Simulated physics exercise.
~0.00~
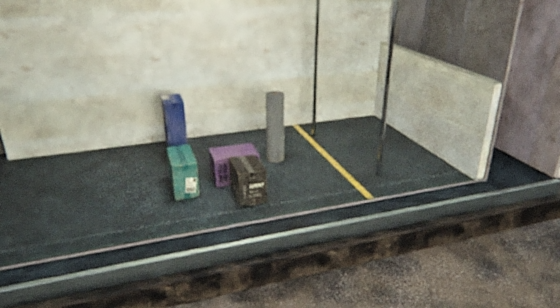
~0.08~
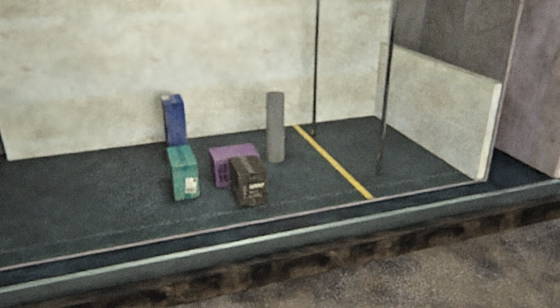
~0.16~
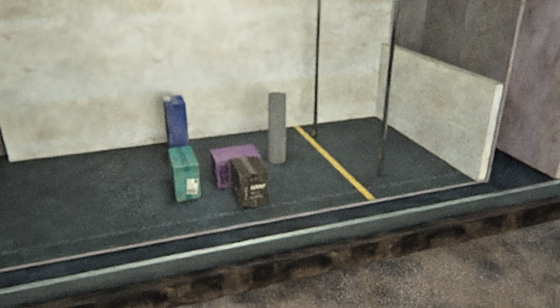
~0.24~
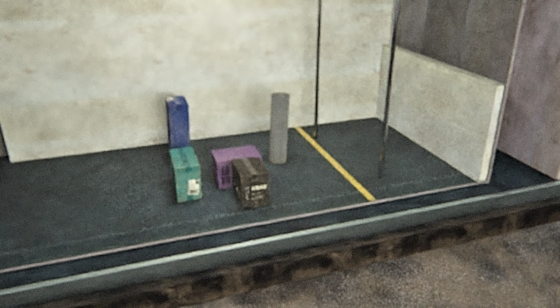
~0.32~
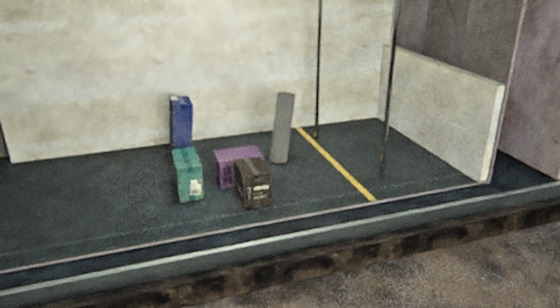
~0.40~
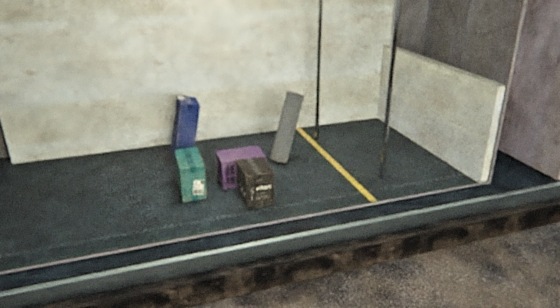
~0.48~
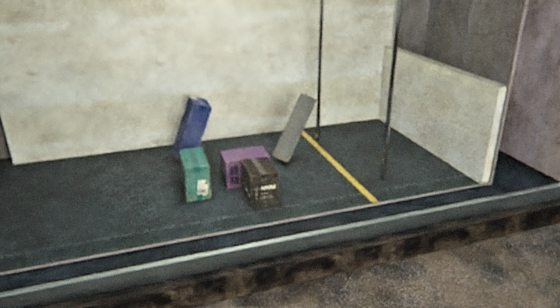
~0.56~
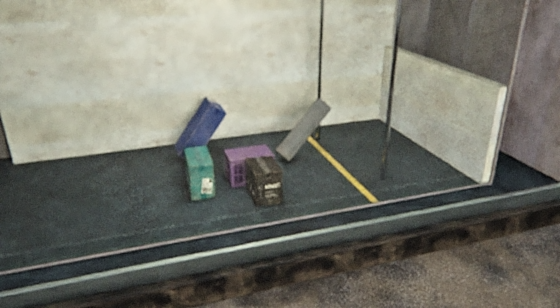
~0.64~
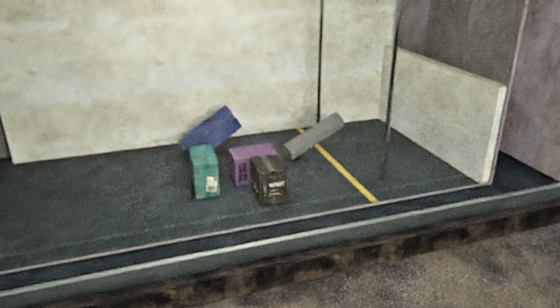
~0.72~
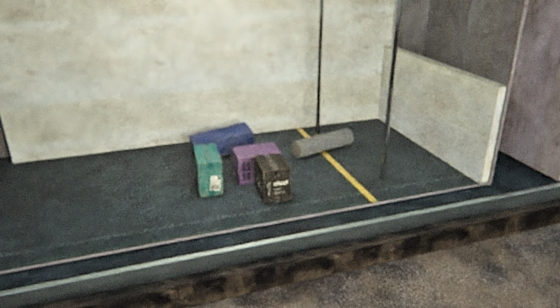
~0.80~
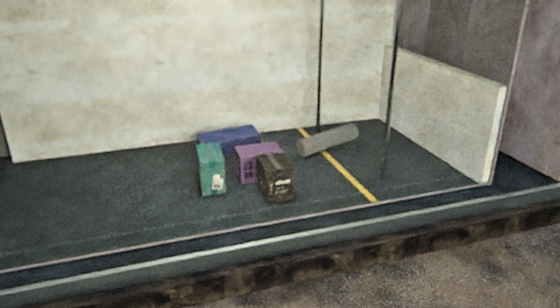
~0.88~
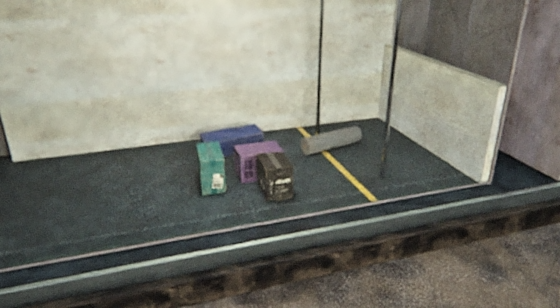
Grey roll and blue box tipping over to the right beside three sliding boxes, the roll ending across the yellow line.
